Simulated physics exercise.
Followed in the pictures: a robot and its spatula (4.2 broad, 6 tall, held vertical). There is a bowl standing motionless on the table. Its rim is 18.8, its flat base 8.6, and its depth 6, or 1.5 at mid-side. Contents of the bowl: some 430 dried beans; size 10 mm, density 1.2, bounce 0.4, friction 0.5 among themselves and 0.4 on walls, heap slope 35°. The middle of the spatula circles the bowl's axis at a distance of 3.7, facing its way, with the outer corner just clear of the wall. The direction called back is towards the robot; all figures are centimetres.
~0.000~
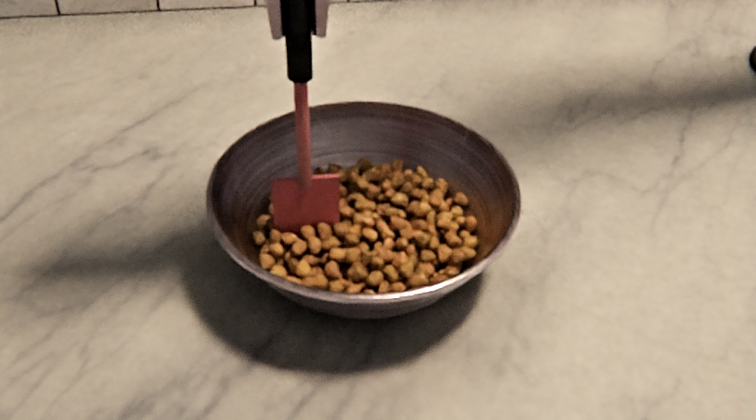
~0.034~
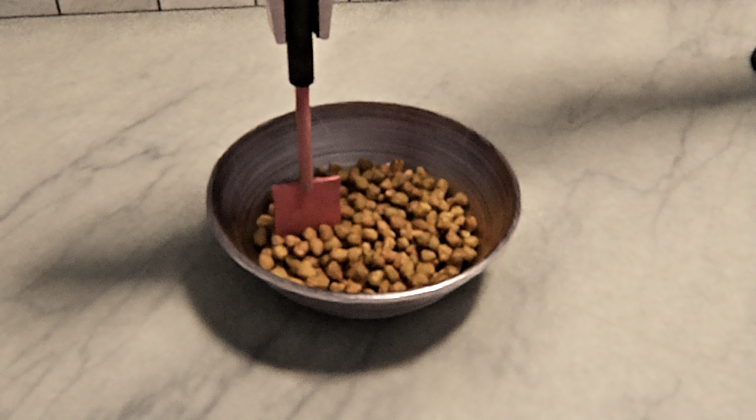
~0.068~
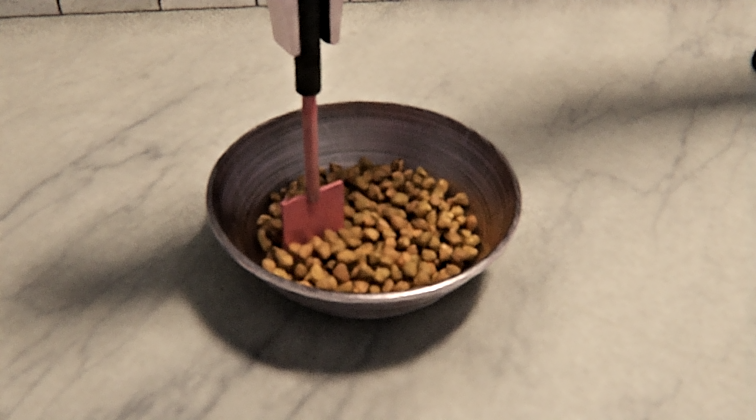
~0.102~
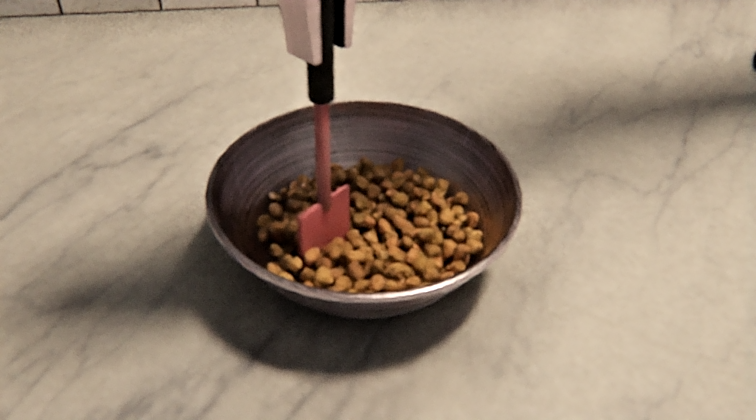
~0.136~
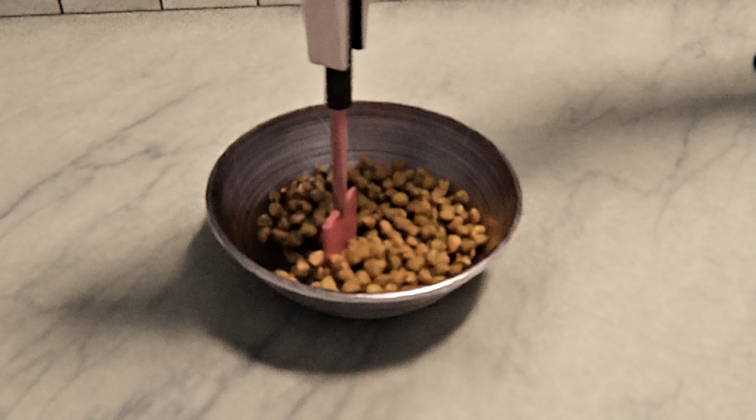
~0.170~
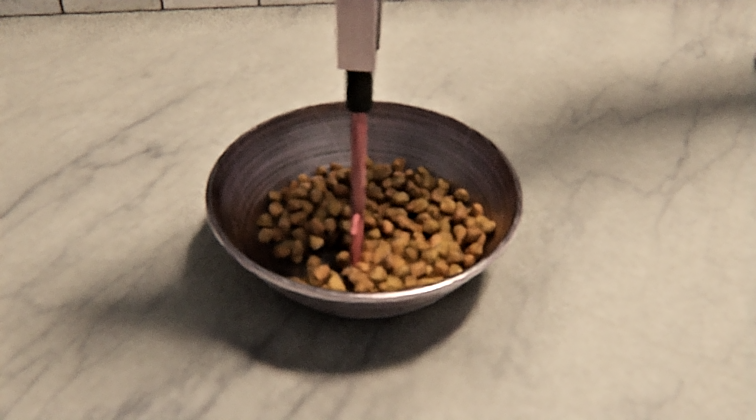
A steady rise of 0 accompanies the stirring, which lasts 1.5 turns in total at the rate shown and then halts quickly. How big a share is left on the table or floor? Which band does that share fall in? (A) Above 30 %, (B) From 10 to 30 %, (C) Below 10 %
C.
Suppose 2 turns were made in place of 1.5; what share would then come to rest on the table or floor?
In that case some 5 per cent.
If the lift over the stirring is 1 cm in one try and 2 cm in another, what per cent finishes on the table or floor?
About 0 per cent on the first try and 0 per cent on the second.
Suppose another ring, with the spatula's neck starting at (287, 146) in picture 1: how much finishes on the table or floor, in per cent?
Table or floor share: Near 10 %.
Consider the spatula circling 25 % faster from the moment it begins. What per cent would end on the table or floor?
My guess is about 5 per cent.
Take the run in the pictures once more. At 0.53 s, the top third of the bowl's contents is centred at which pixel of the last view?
Centre of upper third: Approx. (331, 154) px.
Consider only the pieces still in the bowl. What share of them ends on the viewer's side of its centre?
About 35 %.
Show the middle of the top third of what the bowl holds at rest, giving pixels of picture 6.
I'd say close to (433, 175).
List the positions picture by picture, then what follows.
The spatula neck at (304, 158), 0° round; upper third of the load around (376, 223), from x 260 to 470, top at y 165; 427 in the bowl, in the first picture.
The spatula neck at (305, 162), 7° round; upper third of the load around (375, 233), from x 260 to 470, top at y 165, in the second picture.
The spatula neck at (312, 172), 24° round; upper third of the load around (370, 237), from x 265 to 470, top at y 165, in the third picture.
The spatula neck at (324, 180), 41° round; upper third of the load around (376, 247), from x 265 to 475, top at y 165, in the fourth picture.
The spatula neck at (340, 187), 58° round; upper third of the load around (387, 254), from x 265 to 480, top at y 165, in the fifth picture.
The spatula neck at (358, 190), 76° round; upper third of the load around (405, 250), from x 265 to 485, top at y 165; 427 in the bowl, in the sixth picture.
After 0.53 s, 257° round, highest piece 7 above the table; 420 in the bowl, 4 on the table or floor, 3 in flight or on the tool.
After 0.89 s, 79° round, highest piece 7 above the table; 416 in the bowl, 11 on the table or floor.
After 1.27 s, 180° round, highest piece 7 above the table; 411 in the bowl, 16 on the table or floor.
After 1.97 s, 180° round, highest piece 7 above the table; 411 in the bowl, 16 on the table or floor.
In the end, 411 in the bowl, 16 on the table or floor. That is 4 % on the table or floor.
